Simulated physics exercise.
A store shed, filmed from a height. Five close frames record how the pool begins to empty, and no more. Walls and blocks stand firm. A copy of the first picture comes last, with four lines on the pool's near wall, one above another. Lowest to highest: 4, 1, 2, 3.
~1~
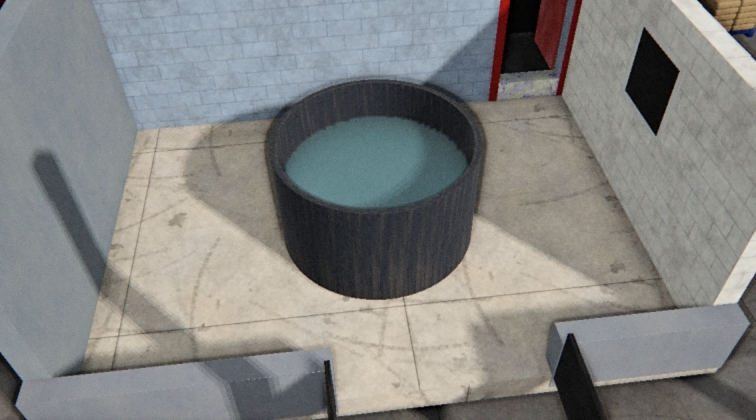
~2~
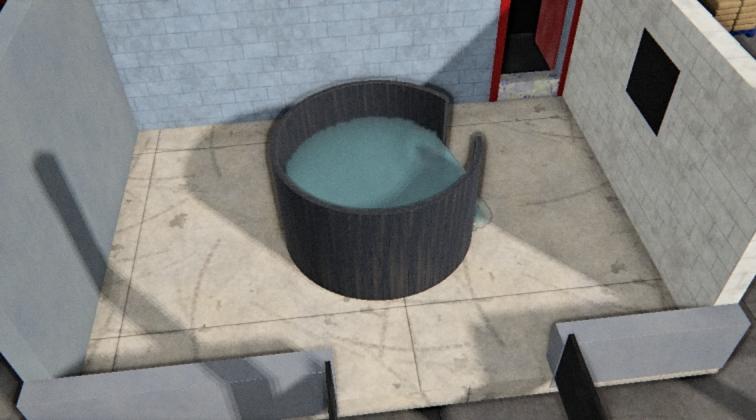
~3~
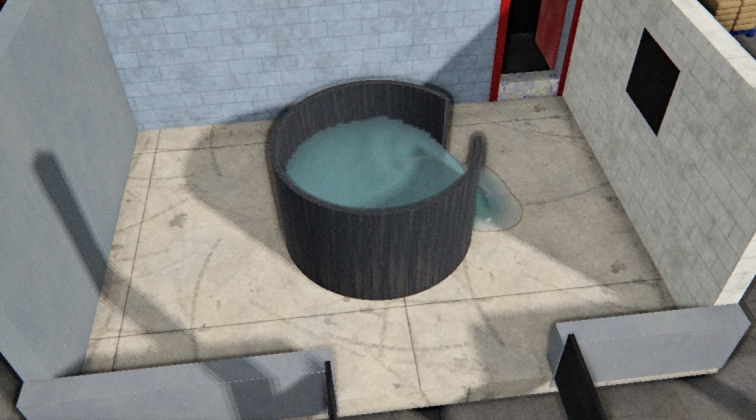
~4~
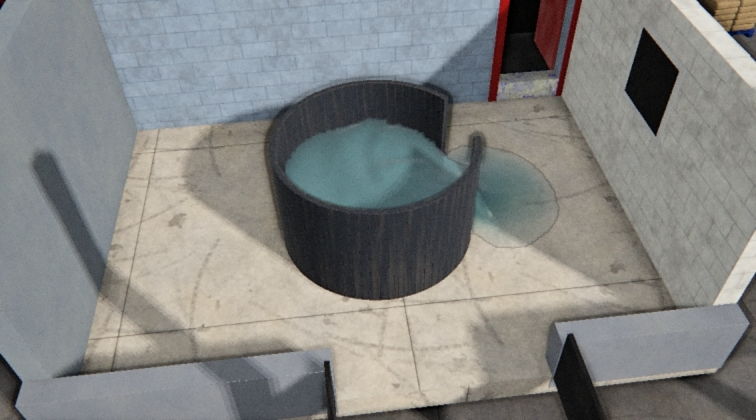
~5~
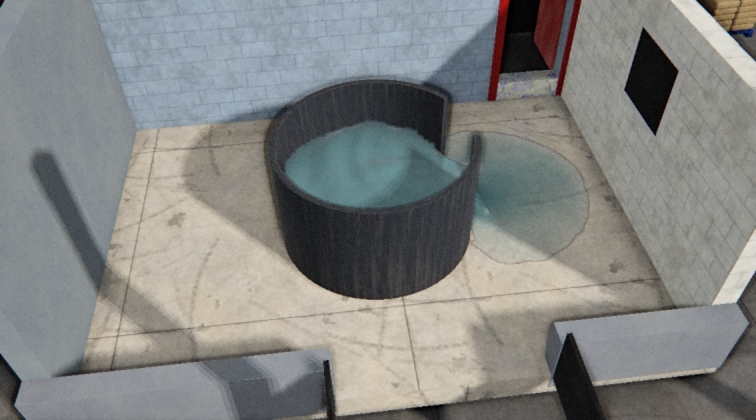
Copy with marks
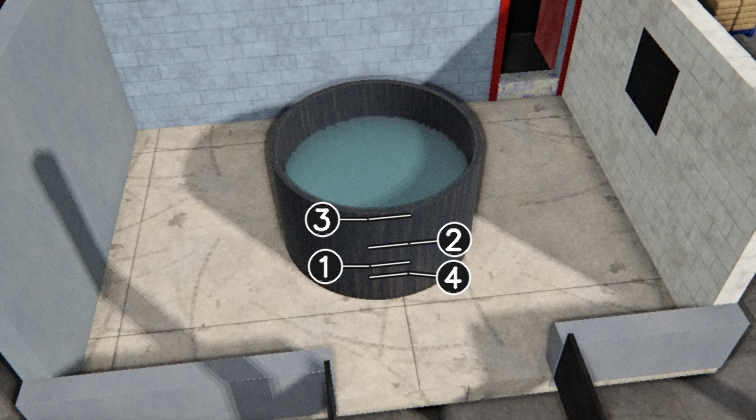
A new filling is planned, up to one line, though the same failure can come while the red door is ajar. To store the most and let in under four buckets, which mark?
Choose 1.
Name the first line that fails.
Line 2.
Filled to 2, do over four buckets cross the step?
Yes, it does.
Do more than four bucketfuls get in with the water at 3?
Yes, that goes wrong.
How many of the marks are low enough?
Two of them.
On the marked copy, 1 at (389, 264); 2 at (389, 245); 3 at (388, 217); 4 at (389, 275); from the bottom up 4, 1, 2, 3.
With 1, a splash gets over, under a bucket.
With 2, about 8 bucketfuls get in.
With 3, dozens of bucketfuls pour in.
With 4, nothing gets over.
